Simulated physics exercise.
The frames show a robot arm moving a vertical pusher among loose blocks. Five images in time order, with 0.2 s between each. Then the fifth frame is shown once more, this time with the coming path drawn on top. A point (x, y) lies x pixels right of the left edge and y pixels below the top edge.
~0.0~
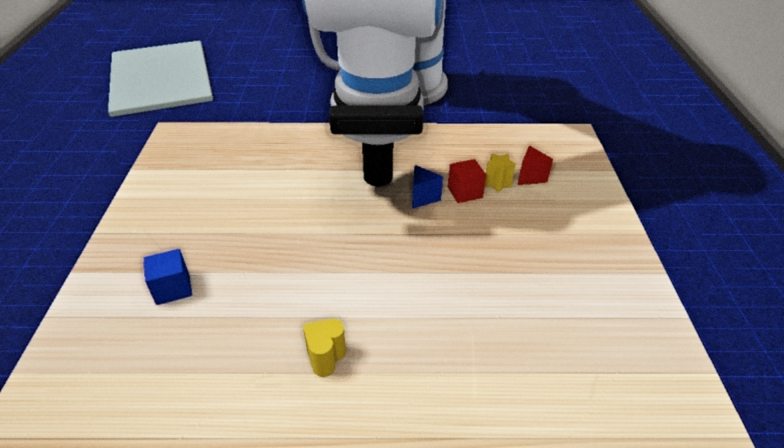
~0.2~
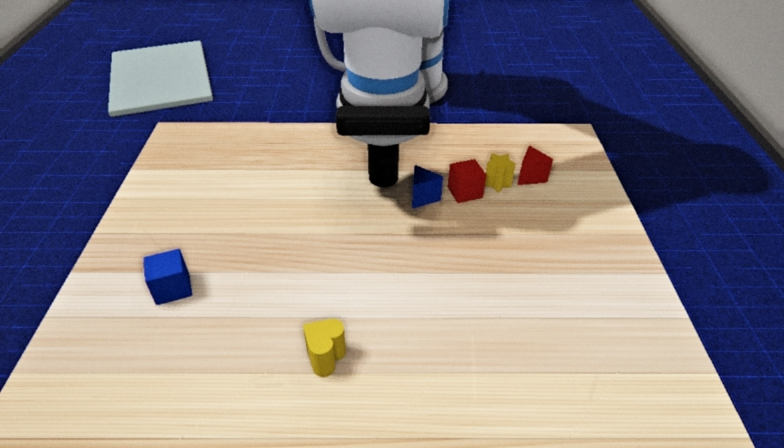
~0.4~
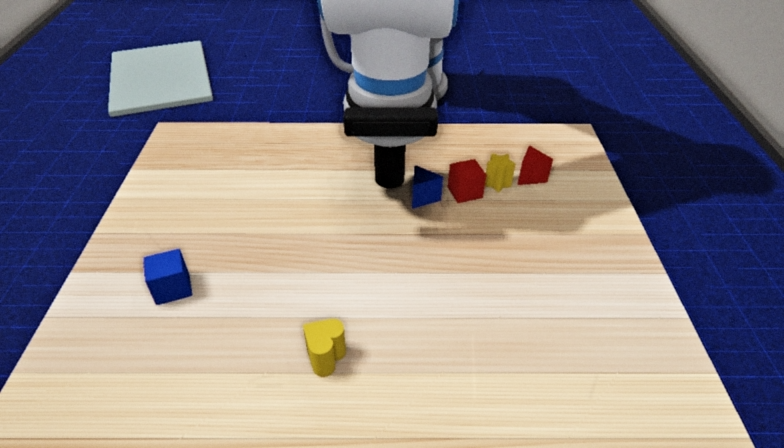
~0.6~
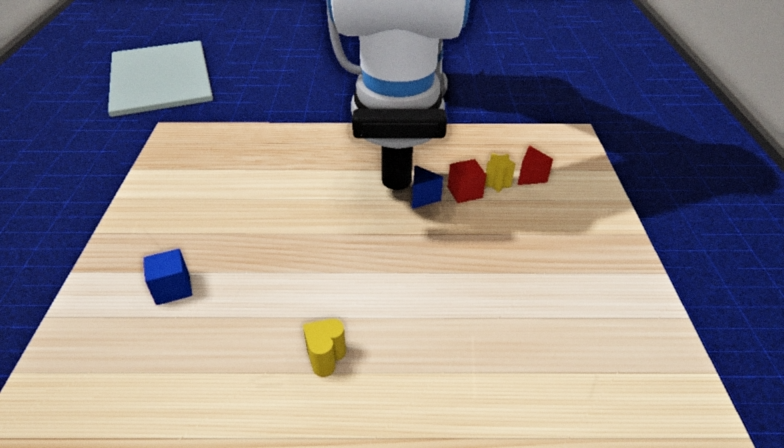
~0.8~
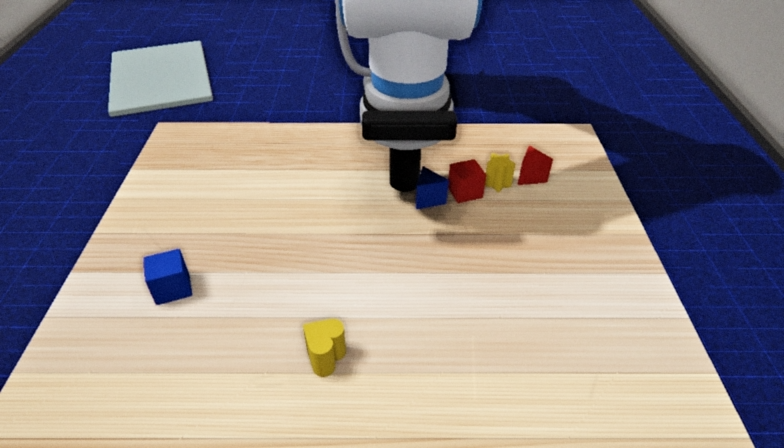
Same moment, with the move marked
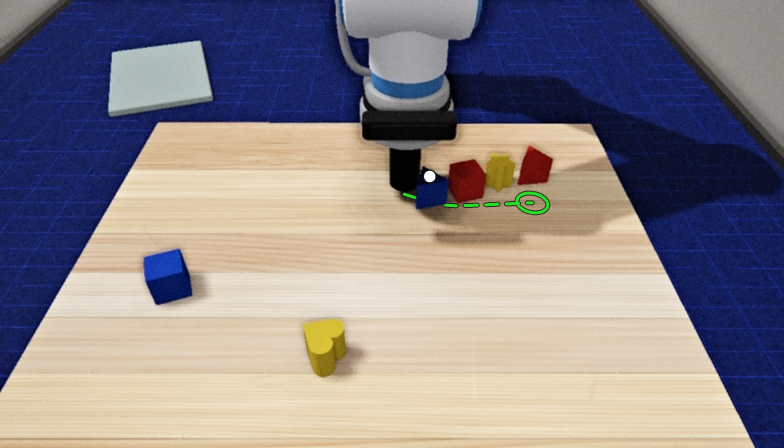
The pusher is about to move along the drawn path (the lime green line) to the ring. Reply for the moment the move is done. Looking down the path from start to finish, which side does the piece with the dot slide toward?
It is displaced to the right.
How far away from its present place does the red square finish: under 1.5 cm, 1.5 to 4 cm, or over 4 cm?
The red square moves 1.5-4 cm.
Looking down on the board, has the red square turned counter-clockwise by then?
That would be a yes.
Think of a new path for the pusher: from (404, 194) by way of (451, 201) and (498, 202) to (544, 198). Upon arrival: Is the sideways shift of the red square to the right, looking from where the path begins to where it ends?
My answer is no.
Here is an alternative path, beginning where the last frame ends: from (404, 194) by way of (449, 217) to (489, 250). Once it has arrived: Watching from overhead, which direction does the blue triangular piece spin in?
Looking from above, the answer is counterclockwise.
The line goes from (404, 194) via (445, 205) and (489, 205), ending at (532, 203); the dot is on the blue triangular piece.
The first path, step by step. One third of the way, pusher (447, 194); blue triangular piece (474, 189); red square (474, 169), turned 30° anticlockwise.
Two thirds of the way, pusher (492, 193); blue triangular piece (515, 194), turned 55° clockwise; red square (493, 162), turned 70° anticlockwise; yellow star block (511, 152), turned 15° clockwise.
At the end, pusher (535, 191); blue triangular piece (524, 197), turned 75° clockwise; red square (494, 162), turned 75° anticlockwise; yellow star block (511, 151), turned 20° clockwise; red triangular piece unmoved.
